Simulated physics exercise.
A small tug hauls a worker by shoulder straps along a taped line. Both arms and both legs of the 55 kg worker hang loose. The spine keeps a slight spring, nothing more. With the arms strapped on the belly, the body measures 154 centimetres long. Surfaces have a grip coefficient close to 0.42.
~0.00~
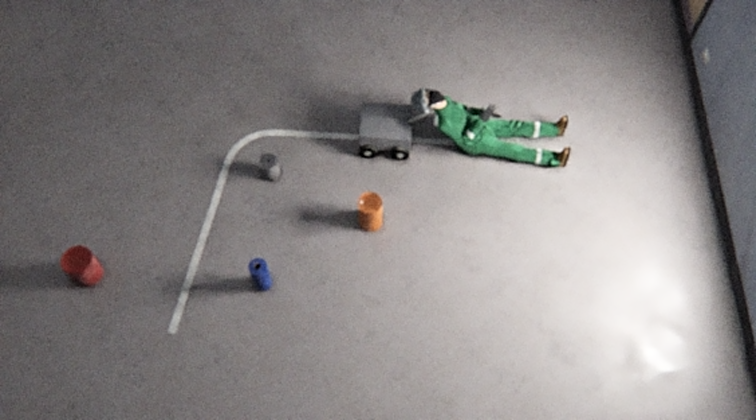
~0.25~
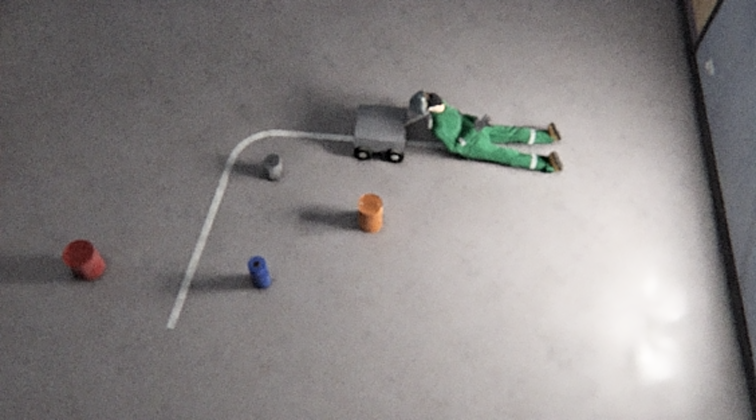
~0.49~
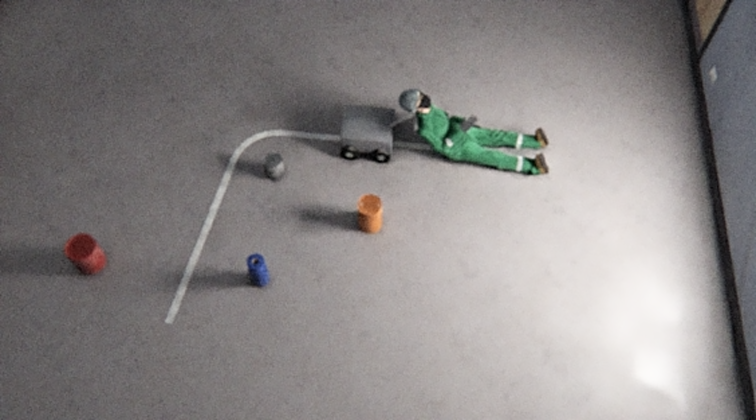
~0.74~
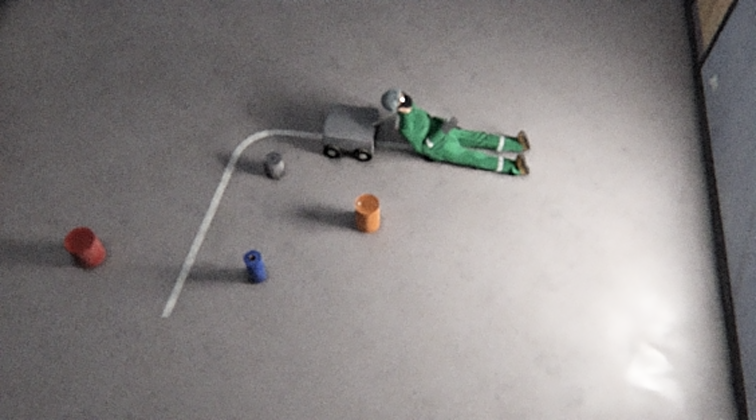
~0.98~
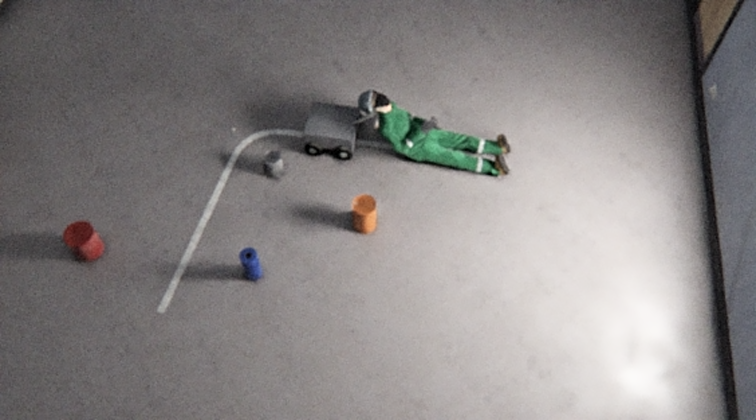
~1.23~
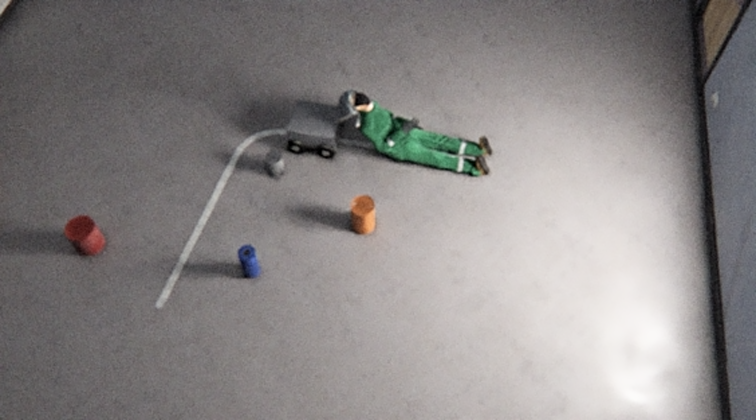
A worker in green lay stretched out behind a small grey cart as it rolled left along a white line, dragging the limp figure past the orange, blue, grey and red containers nearby.
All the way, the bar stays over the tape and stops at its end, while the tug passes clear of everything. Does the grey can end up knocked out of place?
Yes.
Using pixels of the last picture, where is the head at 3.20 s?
Roughly (215, 125) in the last view.
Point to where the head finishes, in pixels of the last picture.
It comes to rest near pixel (132, 286).
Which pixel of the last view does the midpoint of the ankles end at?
(220, 204).
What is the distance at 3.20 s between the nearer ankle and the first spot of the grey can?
70 cm or so.
After 2.40 s the grey can is where it stood, near (275, 164) in the last picture's view; the nearer ankle is 104 cm from that spot.
After 3.20 s the grey can is where it stood, near (275, 164) in the last picture's view; the nearer ankle is 70 cm from that spot.
After 4.00 s the grey can is 6 cm from where it stood, near (273, 169) in the last picture's view; the red bucket where it stood; the nearer ankle is 36 cm from that spot.
After 4.80 s the grey can is 11 cm from where it stood, near (273, 174) in the last picture's view; the red bucket where it stood; the nearer ankle is 14 cm from that spot.
After 5.7 s, grey can gets knocked; orange bin stays put; red bucket stays put; blue post stays put.
